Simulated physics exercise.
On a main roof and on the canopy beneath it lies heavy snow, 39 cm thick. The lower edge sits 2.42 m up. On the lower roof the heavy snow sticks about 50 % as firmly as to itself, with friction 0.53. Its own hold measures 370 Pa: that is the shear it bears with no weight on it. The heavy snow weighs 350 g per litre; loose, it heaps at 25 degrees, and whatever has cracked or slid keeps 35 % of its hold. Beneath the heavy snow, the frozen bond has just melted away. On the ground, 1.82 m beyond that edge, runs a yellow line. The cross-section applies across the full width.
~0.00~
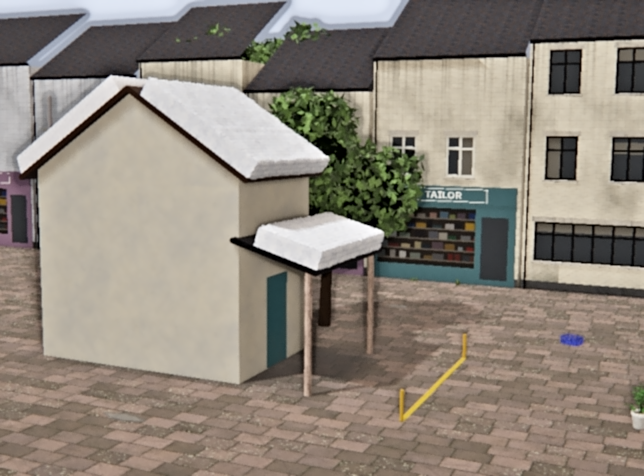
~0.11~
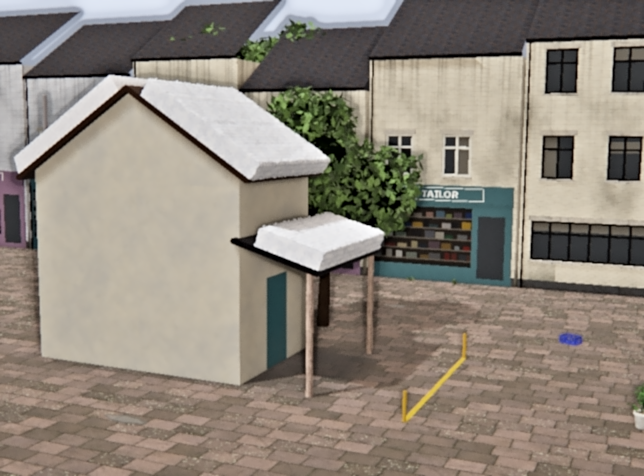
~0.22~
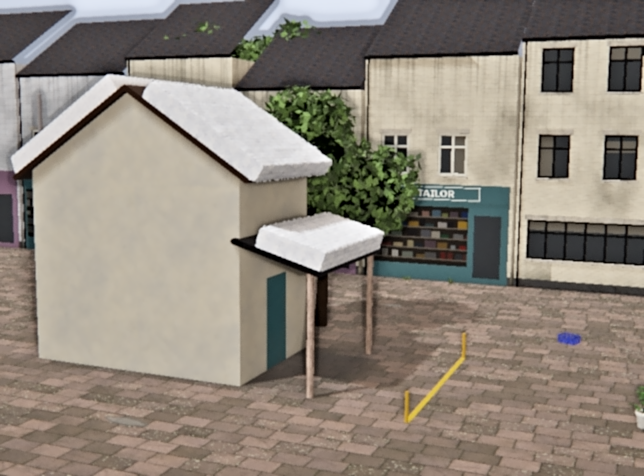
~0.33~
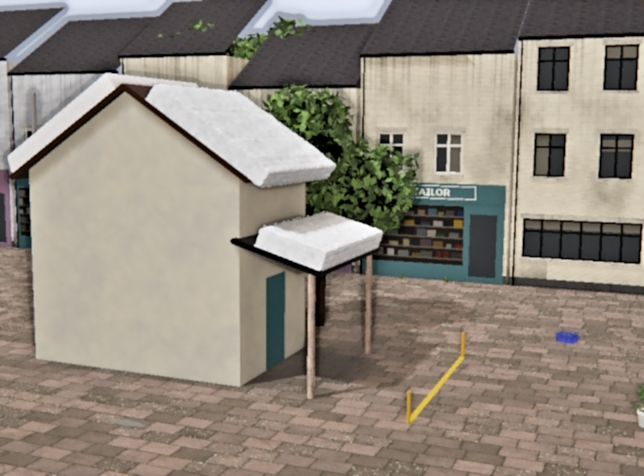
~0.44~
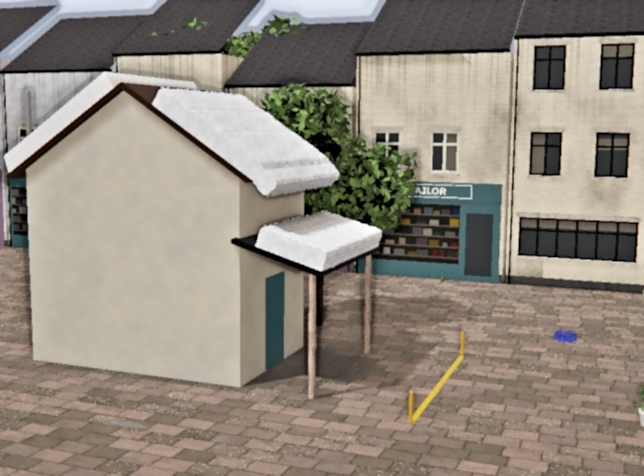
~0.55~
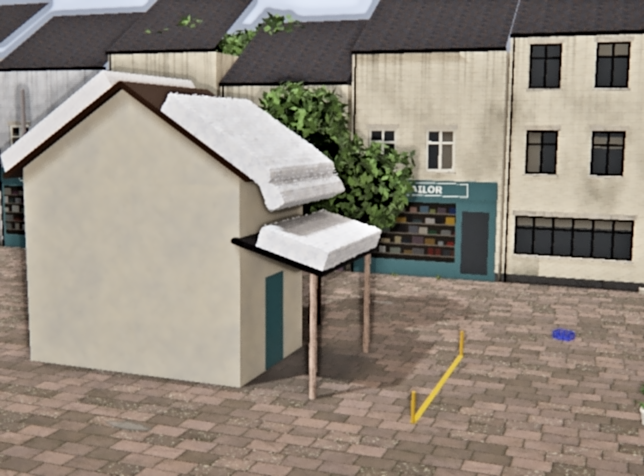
Small cream house in a paved square with thick snow sliding down its right roof slope, bending and cracking over the edge.
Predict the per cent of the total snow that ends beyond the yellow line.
50 per cent.
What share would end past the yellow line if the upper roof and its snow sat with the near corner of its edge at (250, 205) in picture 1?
I'd put it at close to 45 percent.
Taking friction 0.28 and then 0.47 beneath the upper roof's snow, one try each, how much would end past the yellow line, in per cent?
It would be 45 % the first time and 35 % the second.
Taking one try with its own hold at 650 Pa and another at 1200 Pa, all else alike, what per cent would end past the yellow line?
It'd be some 50 percent the first time and some 45 percent the second.
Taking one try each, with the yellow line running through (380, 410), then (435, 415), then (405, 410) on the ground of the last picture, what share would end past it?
Roughly 60 %, then 45 %, then 55 %.
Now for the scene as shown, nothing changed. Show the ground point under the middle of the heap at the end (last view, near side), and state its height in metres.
Middle around (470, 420); height roughly 0.3 m.
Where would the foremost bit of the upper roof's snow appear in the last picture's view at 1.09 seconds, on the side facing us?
About (351, 263).
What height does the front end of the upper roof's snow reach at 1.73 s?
Roughly 0.0 m.
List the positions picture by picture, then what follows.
Front end of the heavy snow at (249, 164), in the first frame.
Front end of the heavy snow at (251, 165), its middle shifted 3.1 cm, 1 % of it past the upper edge, in one piece, in the second frame.
Front end of the heavy snow at (255, 168), its middle shifted 12 cm, 4 % of it past the upper edge, in one piece, in the third frame.
Front end of the heavy snow at (260, 164), its middle shifted 25 cm, 9 % of it past the upper edge, in one piece, in the fourth frame.
Front end of the heavy snow at (268, 173), its middle shifted 45 cm, 16 % of it past the upper edge, cracking, in the fifth frame.
Front end of the heavy snow at (278, 195), its middle shifted 70 cm, 24 % of it past the upper edge, cracking, in the sixth frame.
By 1.09 s, none is below the lower edge and 0 % is past the line.
By 1.73 s, 72 % is below the lower edge and 25 % is past the line.
By 2.36 s, 74 % is below the lower edge and 50 % is past the line.
By 3.00 s, 74 % is below the lower edge and 50 % is past the line.
By 3.10 s, at the end, 74 % is below the lower edge and 50 % is past the line.
